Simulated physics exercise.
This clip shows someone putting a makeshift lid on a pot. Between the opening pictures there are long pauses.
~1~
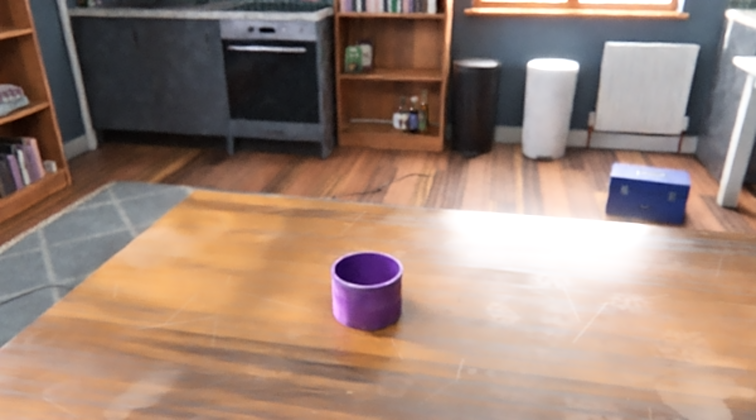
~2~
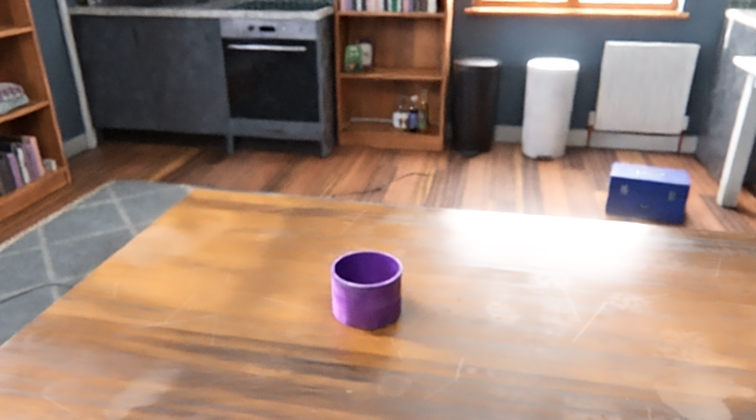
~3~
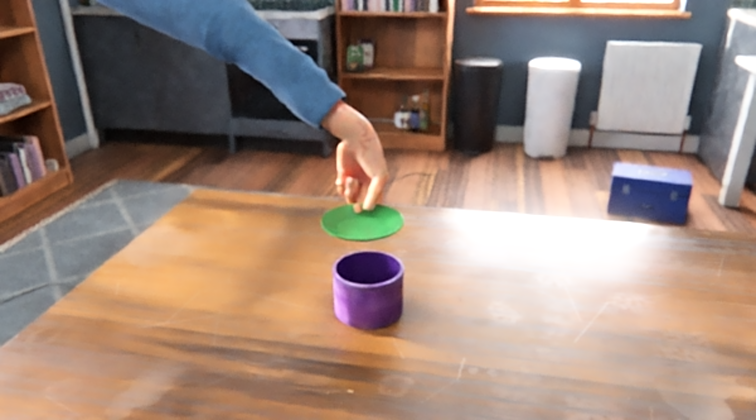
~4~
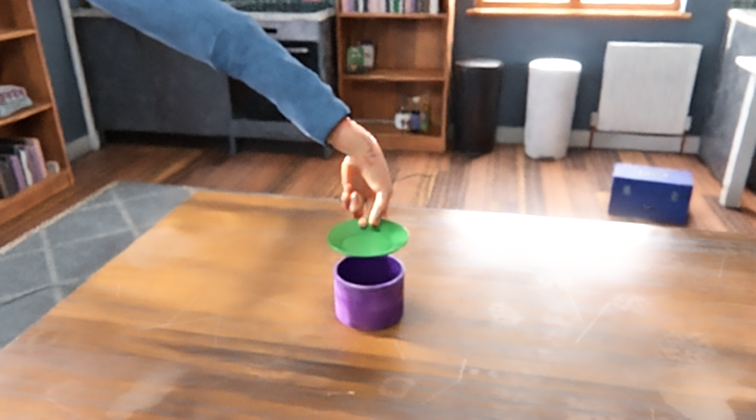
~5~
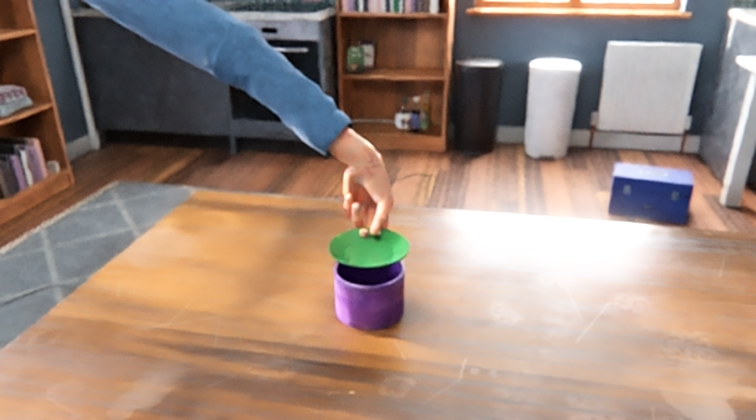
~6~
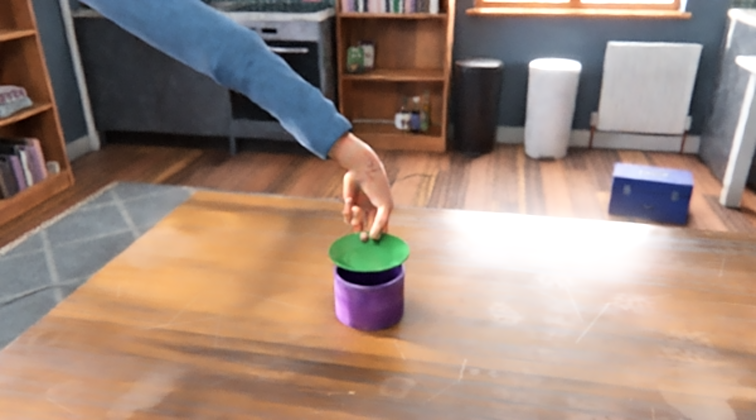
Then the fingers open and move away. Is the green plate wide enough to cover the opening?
Let go and you'll see the green plate span the mouth.
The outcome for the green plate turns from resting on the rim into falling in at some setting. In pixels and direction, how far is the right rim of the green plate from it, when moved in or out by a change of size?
Roughly 8 pixels, to the left.
Then, 0.10 s after the last picture, green plate moved a little near (369, 264).
Then, 0.42 s after the last picture, green plate sitting on the rim near (369, 264).
At rest, the green plate rests on the rim, near (369, 264).
